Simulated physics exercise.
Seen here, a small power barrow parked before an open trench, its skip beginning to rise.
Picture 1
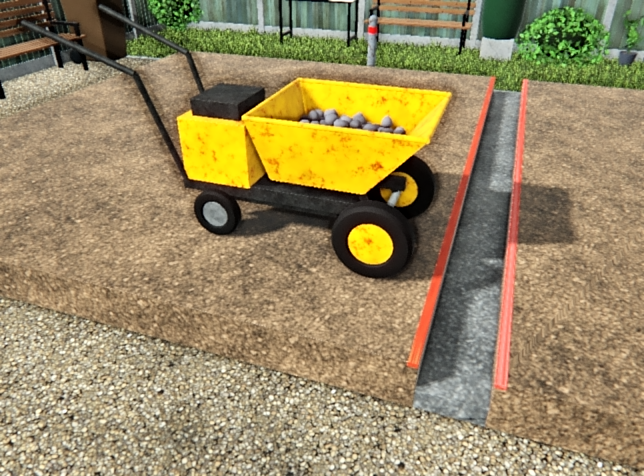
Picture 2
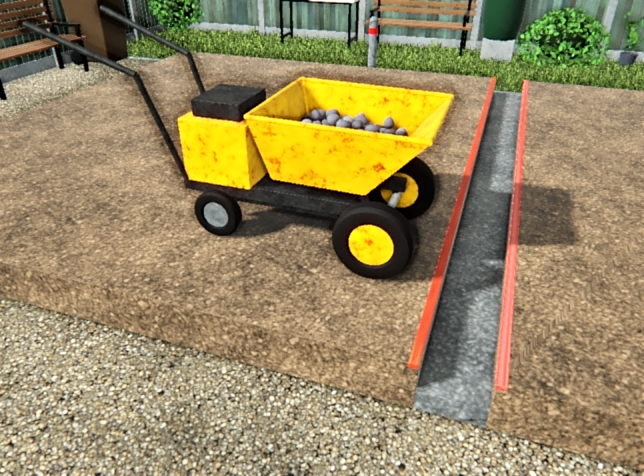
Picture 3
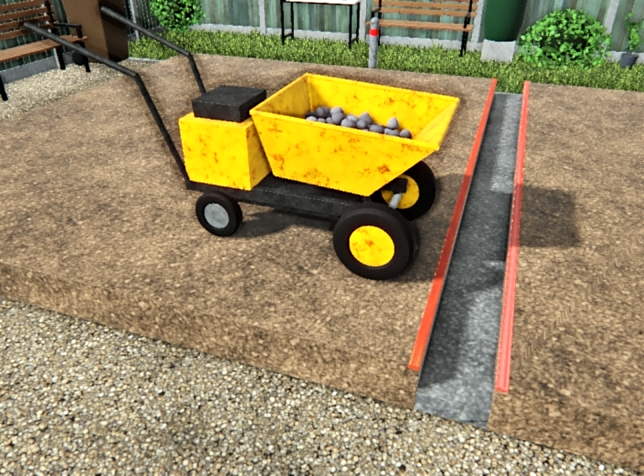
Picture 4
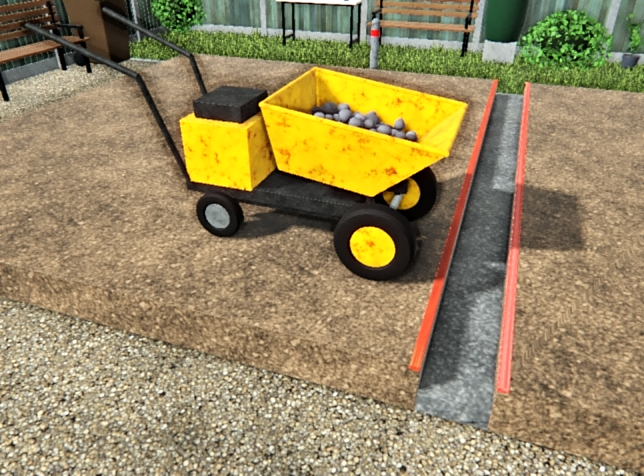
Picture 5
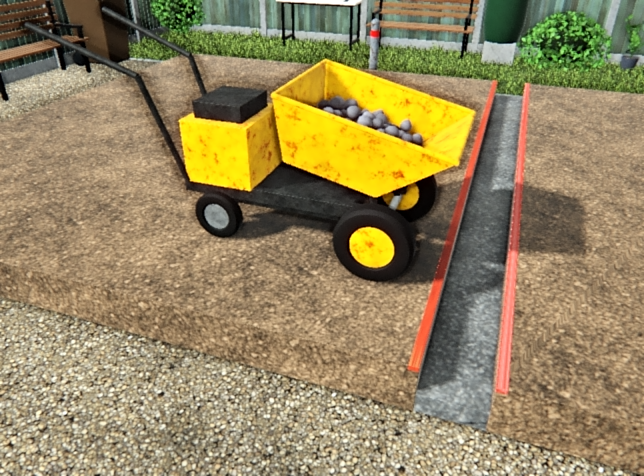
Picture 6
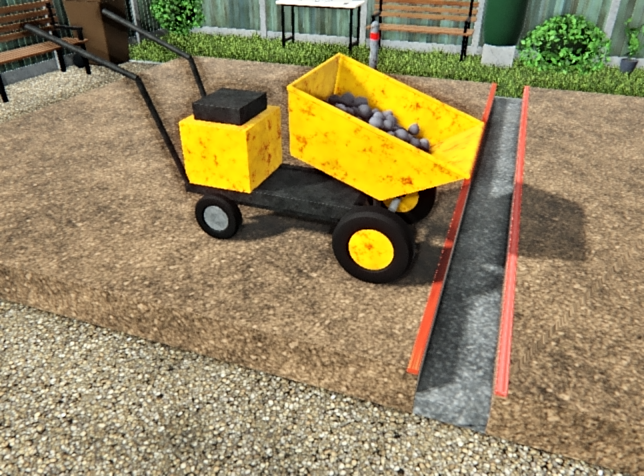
A yellow power barrow with black handles, dark wheels and a skip of grey cobbles stands on brown earth, seen from slightly above in a fenced garden with benches behind. To its right, a narrow grey trench edged with red-orange strips crosses the soil, with pale gravel in front. The skip tilts slowly forward to the right, its rear rising, while the barrow's wheels and the camera stay still.
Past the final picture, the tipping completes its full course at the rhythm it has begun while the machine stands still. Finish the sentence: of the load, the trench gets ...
... a minority of it.
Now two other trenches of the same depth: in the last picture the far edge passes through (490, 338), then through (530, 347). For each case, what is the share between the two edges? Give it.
For the first it's 0 per cent, for the second 60 per cent.
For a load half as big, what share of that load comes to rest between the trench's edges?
About 30 %.
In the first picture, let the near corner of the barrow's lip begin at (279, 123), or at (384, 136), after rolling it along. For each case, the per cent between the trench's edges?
The first stopping place yields 20 % and the other yields 80 %.
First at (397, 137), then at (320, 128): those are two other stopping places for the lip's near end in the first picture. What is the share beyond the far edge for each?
In turn 30 and 0 in a hundred.
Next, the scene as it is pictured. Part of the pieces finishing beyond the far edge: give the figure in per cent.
Roughly 75 per cent of the load.
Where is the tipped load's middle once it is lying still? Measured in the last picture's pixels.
I'd say the middle ends up at about (542, 272).
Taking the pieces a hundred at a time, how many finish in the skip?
Some 5 in a hundred.
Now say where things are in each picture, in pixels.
Lip of the skip at (427, 141), level; top of the load at (341, 127), round cobbles; first edge of the trench at (426, 318); far edge at (506, 335), the trench under half as wide as the skip, and about half as deep as wide, in the first picture.
Lip of the skip at (429, 143), level; top of the load at (328, 133), in the second picture.
Lip of the skip at (436, 147), tipped barely; top of the load at (333, 132), in the third picture.
Lip of the skip at (446, 154), tipped a little; top of the load at (340, 129), in the fourth picture.
Lip of the skip at (456, 163), tipped a little; top of the load at (333, 126), in the fifth picture.
Lip of the skip at (467, 176), tipped clearly; top of the load at (343, 123); first edge of the trench at (426, 323); far edge at (506, 342), in the sixth picture.
Soon, skip tipped steeply; all in the skip.
A while on, skip tipped right over; most in the skip; a stray few in or heaped over the trench; about a quarter beyond it; a stray few falling.
Towards the end, skip tipped right over; a small part in the skip; a small part in or heaped over the trench; most beyond it.
Finally, skip tipped right over; a small part in the skip; about a quarter in or heaped over the trench; most beyond it.
